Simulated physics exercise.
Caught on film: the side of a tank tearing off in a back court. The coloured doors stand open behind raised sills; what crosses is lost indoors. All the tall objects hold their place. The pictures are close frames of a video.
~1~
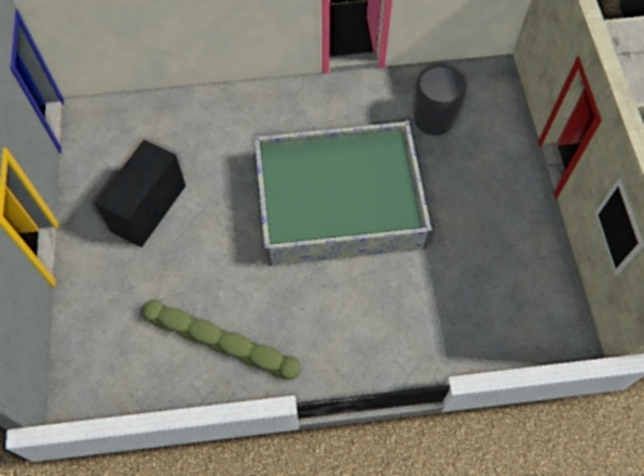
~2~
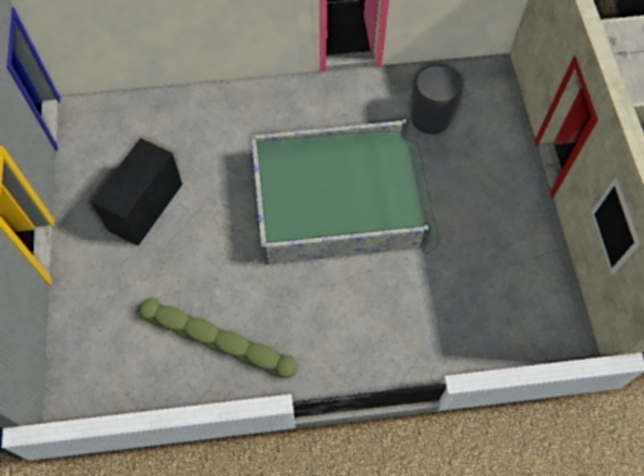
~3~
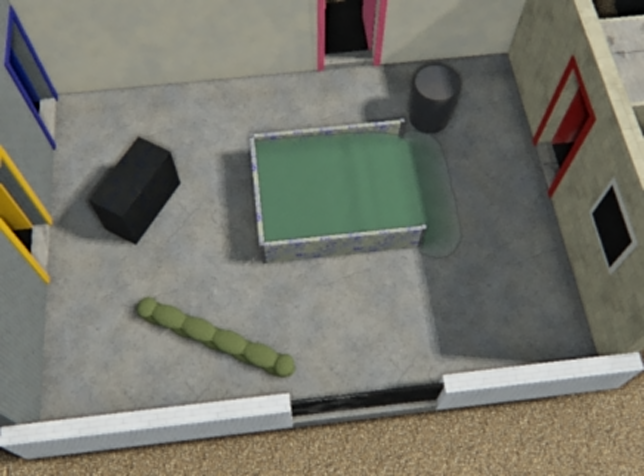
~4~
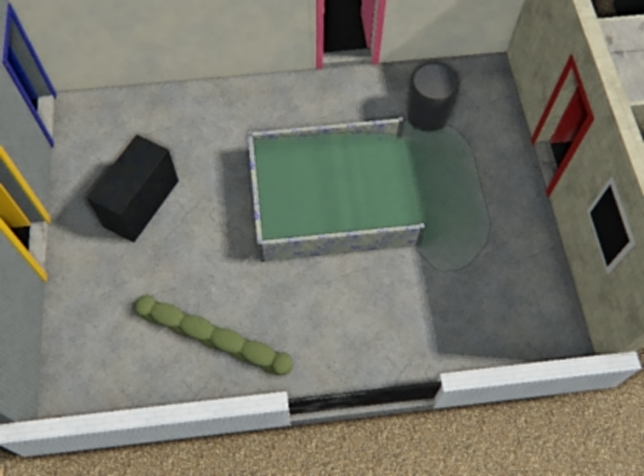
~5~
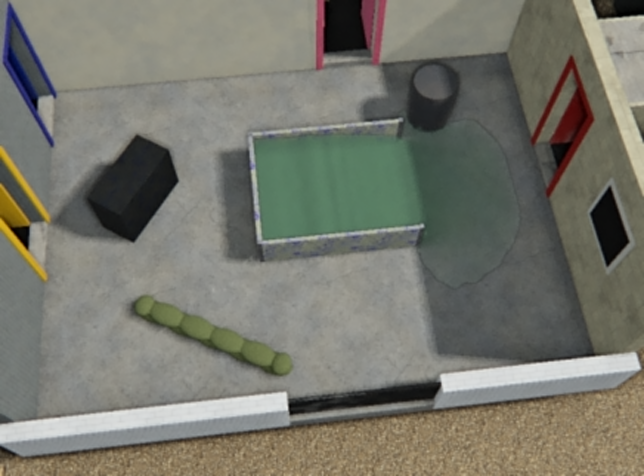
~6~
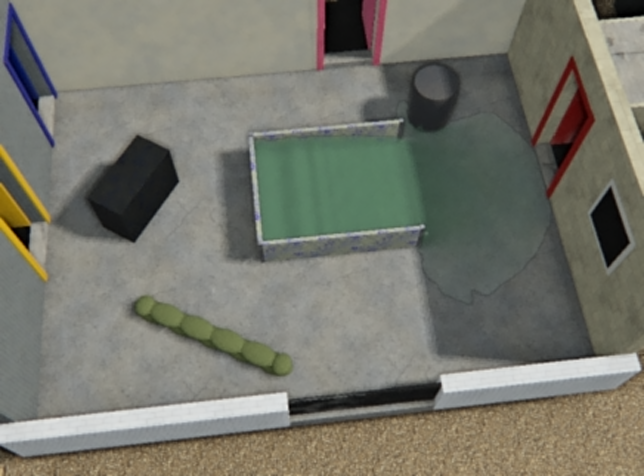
A walled back court with a grey floor is seen from high above, the view shifting very slightly early on. A tank of green water stands near the middle, with a black block and blue and yellow doorways left, a knobbly green shape in front, and a dark cylinder, pink doorway and red doorway beyond and right. The tank's right side gives way, and water pours out, spreading rightward across the shaded floor towards the red doorway.
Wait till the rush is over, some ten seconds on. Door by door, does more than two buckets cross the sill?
The pink door holds within the limit; the yellow door holds within the limit; the blue door holds within the limit; the red door floods.
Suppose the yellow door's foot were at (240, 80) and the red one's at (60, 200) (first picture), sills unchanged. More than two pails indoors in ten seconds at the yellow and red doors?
My reading: The yellow one takes less, the red one keeps below it.
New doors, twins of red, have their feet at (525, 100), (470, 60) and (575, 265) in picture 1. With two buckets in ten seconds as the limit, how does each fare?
As listed: Goes over, goes over, goes over.
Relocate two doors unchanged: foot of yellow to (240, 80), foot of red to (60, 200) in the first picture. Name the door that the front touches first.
That is the pink one.
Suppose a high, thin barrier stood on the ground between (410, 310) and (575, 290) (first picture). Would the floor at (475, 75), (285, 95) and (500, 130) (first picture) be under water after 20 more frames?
As listed: Under water, free of water, covered.
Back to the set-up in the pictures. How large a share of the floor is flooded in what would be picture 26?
Near 35 in a hundred.
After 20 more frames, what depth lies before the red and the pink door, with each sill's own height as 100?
Near 230 and 40 in a hundred.
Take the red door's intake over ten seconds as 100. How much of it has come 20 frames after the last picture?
Close to 85 %.
A moment on, water covers 20 % of the floor; the pink door not reached, the yellow door not reached, the blue door not reached, the red door over two buckets in.
Next, water covers 25 % of the floor; the pink door not reached, the yellow door not reached, the blue door not reached, the red door far over two buckets in.
Then, water covers 35 % of the floor; the pink door wet at the sill, nothing in, the yellow door not reached, the blue door not reached, the red door far over two buckets in.
Later, water covers 70 % of the floor; the pink door wet at the sill, nothing in, the yellow door not reached, the blue door not reached, the red door far over two buckets in.
In the end, water covers 95 % of the floor; the pink door wet at the sill, nothing in, the yellow door wet at the sill, nothing in, the blue door wet at the sill, nothing in, the red door far over two buckets in.
